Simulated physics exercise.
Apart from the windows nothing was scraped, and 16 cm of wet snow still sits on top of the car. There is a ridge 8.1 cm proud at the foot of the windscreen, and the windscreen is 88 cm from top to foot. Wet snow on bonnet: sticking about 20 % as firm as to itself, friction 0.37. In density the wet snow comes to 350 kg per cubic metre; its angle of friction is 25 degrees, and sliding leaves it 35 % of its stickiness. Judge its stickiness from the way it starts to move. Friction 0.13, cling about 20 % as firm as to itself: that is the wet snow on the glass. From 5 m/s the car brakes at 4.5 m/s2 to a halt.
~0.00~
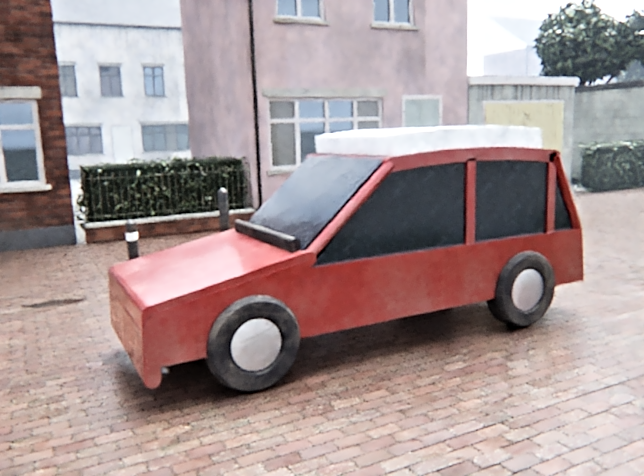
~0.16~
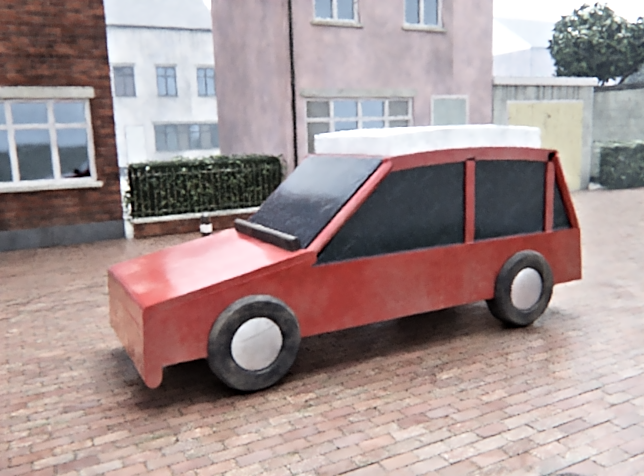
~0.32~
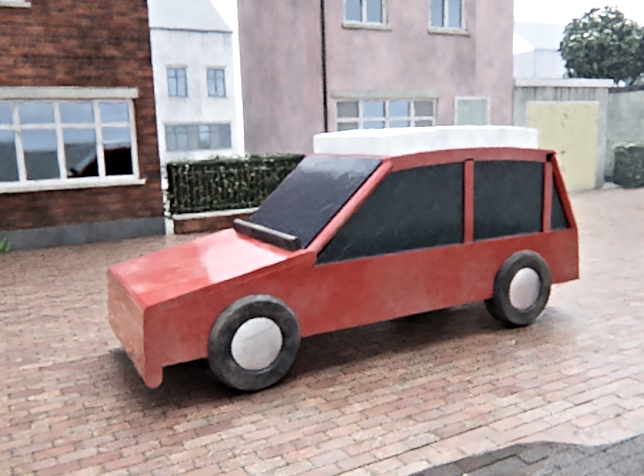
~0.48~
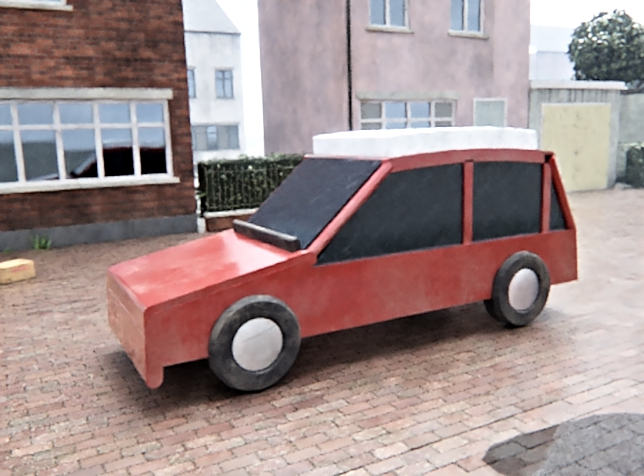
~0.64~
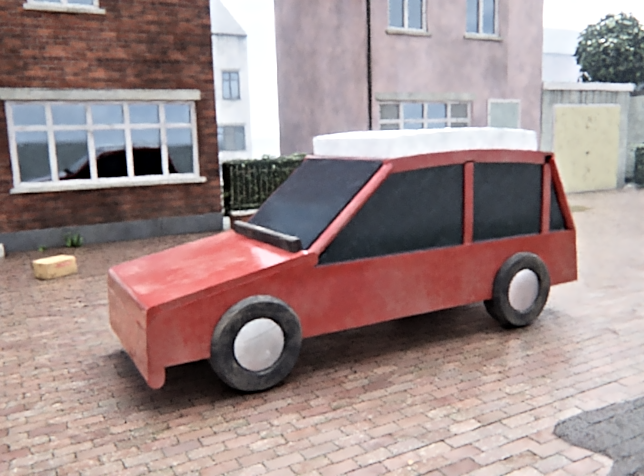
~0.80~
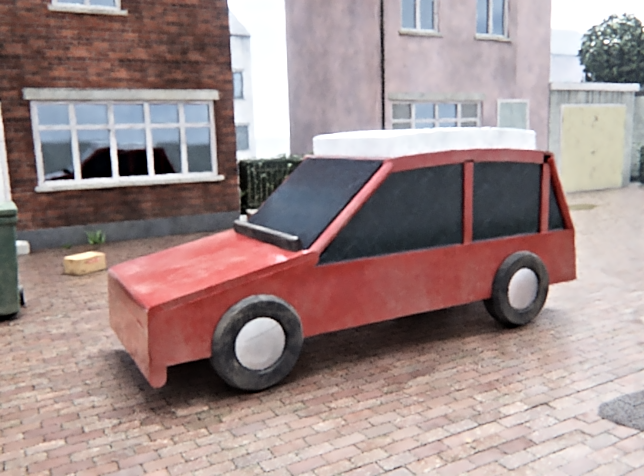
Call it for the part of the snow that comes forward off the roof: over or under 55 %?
Call: Under.
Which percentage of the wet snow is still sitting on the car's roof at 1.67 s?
100 %.
After 1.20 s, all of the snow is on the roof, none on the glass, none on the bonnet and none has gone off the nose.
After 1.67 s, all of the snow is on the roof, none on the glass, none on the bonnet and none has gone off the nose.
After 2.14 s, all of the snow is on the roof, none on the glass, none on the bonnet and none has gone off the nose.
After 2.61 s, all of the snow is on the roof, none on the glass, none on the bonnet and none has gone off the nose.
After 2.71 s, all of the snow is on the roof, none on the glass, none on the bonnet and none has gone off the nose.
